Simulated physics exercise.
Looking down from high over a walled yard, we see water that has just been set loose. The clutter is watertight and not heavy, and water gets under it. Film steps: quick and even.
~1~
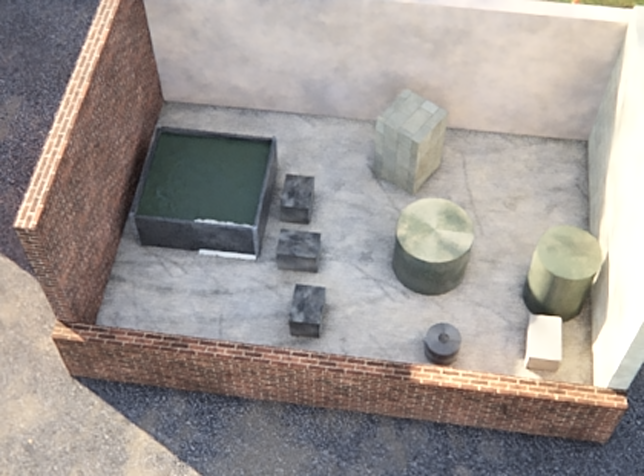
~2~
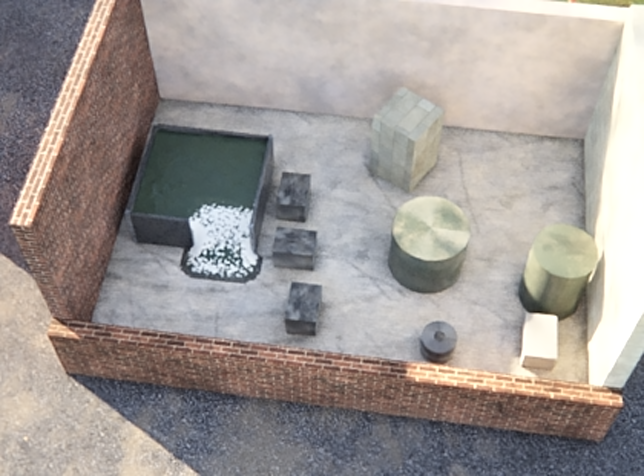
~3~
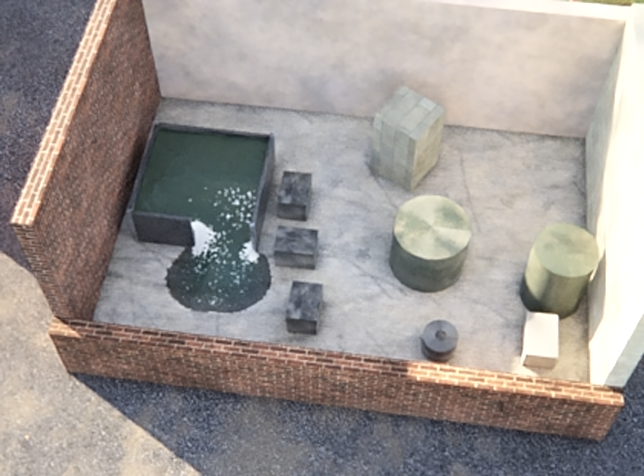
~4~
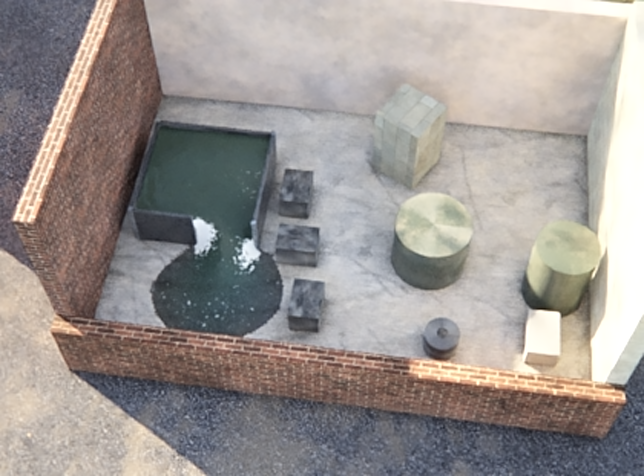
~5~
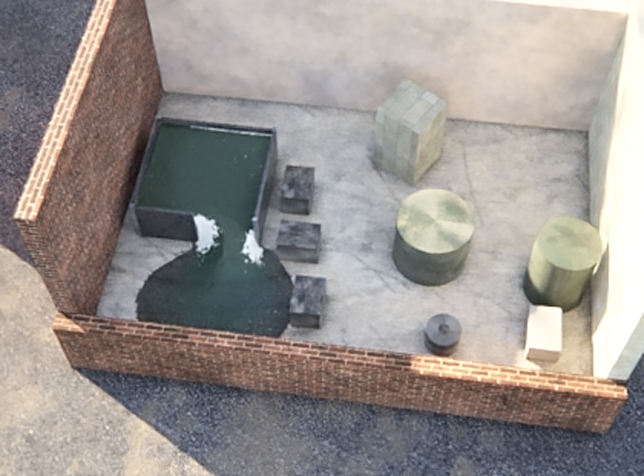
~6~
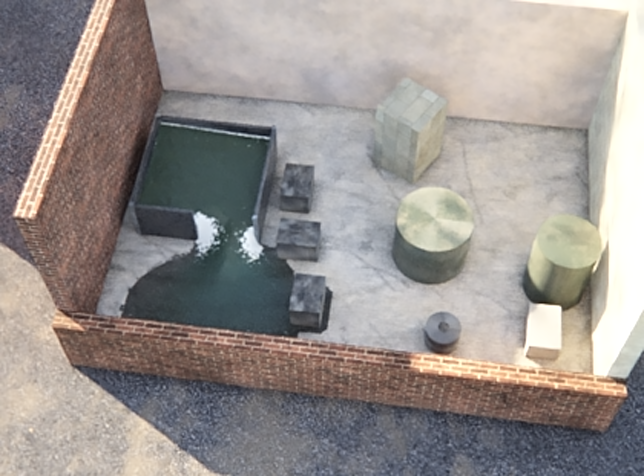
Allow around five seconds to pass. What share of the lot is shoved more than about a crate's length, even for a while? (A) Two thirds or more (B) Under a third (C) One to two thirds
C, one to two thirds.
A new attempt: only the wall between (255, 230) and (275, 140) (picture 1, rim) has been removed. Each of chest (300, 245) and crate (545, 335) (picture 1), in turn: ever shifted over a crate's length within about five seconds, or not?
Lab note - in sequence: Made it that far; never that far.
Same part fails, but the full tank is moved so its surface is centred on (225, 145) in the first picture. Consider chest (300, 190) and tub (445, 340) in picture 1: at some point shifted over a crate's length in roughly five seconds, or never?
As listed: Short of that, swept aside.
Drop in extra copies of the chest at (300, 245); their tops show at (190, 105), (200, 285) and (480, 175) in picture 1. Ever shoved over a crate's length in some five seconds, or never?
The first sits tight, the second travels far and the third sits tight.
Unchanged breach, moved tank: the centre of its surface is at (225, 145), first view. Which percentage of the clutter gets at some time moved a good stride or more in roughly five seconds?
It works out at about 60 percent.
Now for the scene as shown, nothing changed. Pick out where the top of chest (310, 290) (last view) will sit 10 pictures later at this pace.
Roughly at pixel (376, 292).
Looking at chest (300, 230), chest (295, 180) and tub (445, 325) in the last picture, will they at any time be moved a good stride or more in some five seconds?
Never got far, then never got far, then went a long way.
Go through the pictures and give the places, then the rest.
In the first frame, a chest at (298, 191) rests on the ground; a chest at (299, 243) rests on the ground; 0 of 5 have shifted.
In the second frame, a chest at (294, 189) rests on the ground; a chest at (295, 241), on the bottom; 0 of 5 have shifted.
In the third frame, a chest at (295, 188) rests on the ground; a chest at (296, 240) rests on the ground; 0 of 5 have shifted.
In the fourth frame, a chest at (297, 185) rests on the ground; a chest at (298, 237), on the bottom; 0 of 5 have shifted.
In the fifth frame, a chest at (298, 182), on the bottom; a chest at (299, 234) rests on the ground; 0 of 5 have shifted.
In the sixth frame, a chest at (297, 180), on the bottom; a chest at (299, 232) rests on the ground; 0 of 5 have shifted.
A moment on, 0 of 5 are well off their spots; 0 afloat.
Next, 1 of 5 are well off their spots; 0 afloat.
Later, 2 of 5 are well off their spots; 2 afloat.
In the end, 2 of 5 are well off their spots, and 2 have been at some point; 2 afloat.
